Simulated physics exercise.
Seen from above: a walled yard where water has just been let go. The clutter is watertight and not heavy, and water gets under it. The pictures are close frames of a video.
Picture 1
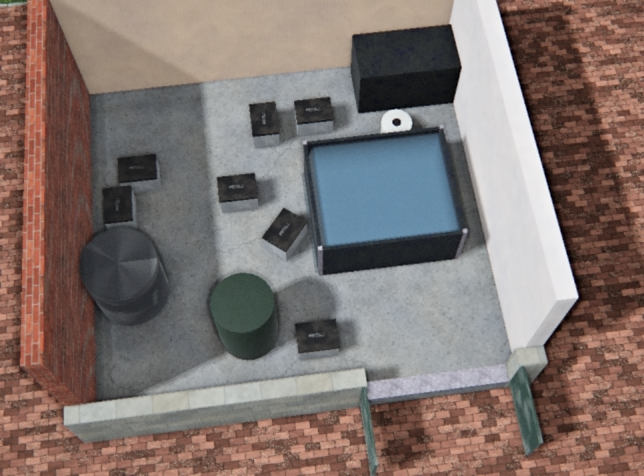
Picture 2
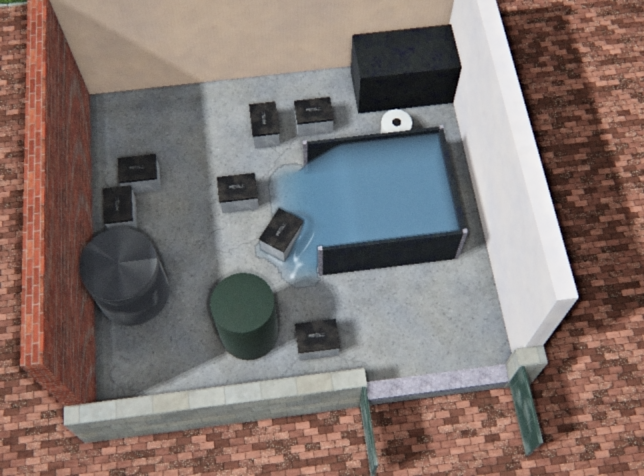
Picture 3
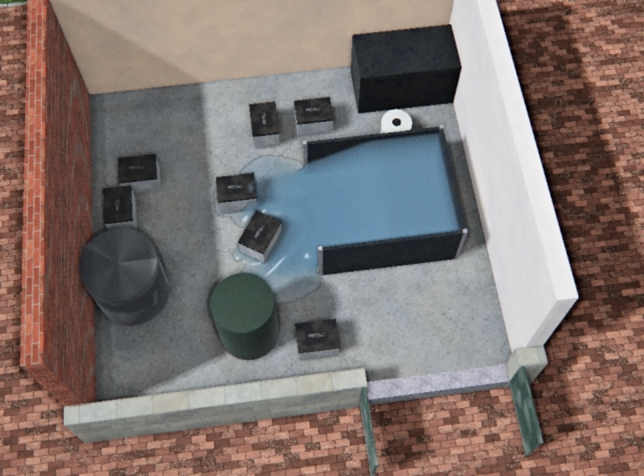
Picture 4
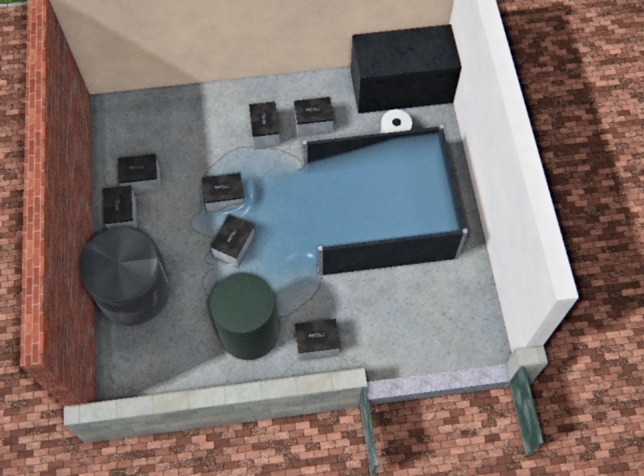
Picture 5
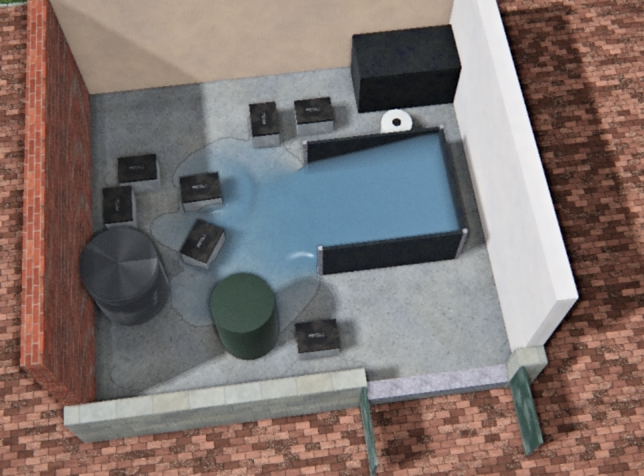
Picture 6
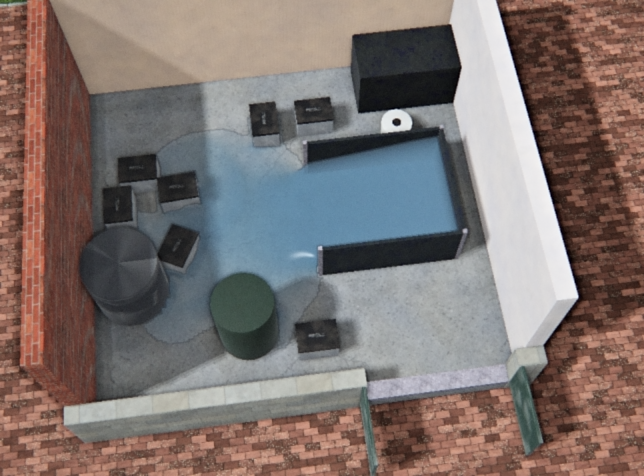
The clip opens on a walled yard seen from above, with blue water inside a dark enclosure and small dark chests scattered around. Water spreads out leftward through the enclosure's open left side, reaching the nearest chest, then another. Both slide left across the grey floor as the pool widens around the green drum.
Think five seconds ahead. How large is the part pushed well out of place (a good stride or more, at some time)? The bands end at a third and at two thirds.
Share: Two thirds or more.
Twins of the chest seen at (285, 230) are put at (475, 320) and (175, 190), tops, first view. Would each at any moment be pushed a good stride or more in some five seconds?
One after the other: Less than that, that far or more.
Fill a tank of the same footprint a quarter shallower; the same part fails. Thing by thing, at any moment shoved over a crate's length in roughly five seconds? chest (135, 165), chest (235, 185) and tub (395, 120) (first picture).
In turn: Yes, moved that far, less than that.
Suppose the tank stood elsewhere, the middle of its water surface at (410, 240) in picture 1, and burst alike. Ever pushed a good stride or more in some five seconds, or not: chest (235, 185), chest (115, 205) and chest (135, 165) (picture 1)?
As listed: Yes, that far or more, yes.
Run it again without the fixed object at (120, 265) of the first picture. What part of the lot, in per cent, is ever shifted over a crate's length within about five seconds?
Near 80 in a hundred.
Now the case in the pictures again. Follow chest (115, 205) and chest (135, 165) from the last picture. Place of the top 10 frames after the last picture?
Roughly at (95, 190) and (105, 101).
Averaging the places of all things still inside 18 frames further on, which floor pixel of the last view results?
Roughly at (260, 165).
A moment on, 2 of 8 are well off their spots; 1 afloat.
Next, 3 of 8 are well off their spots; 4 afloat.
Later, 3 of 8 are well off their spots; 4 afloat.
In the end, 6 of 8 are well off their spots, and 6 have been at some point; 5 afloat.
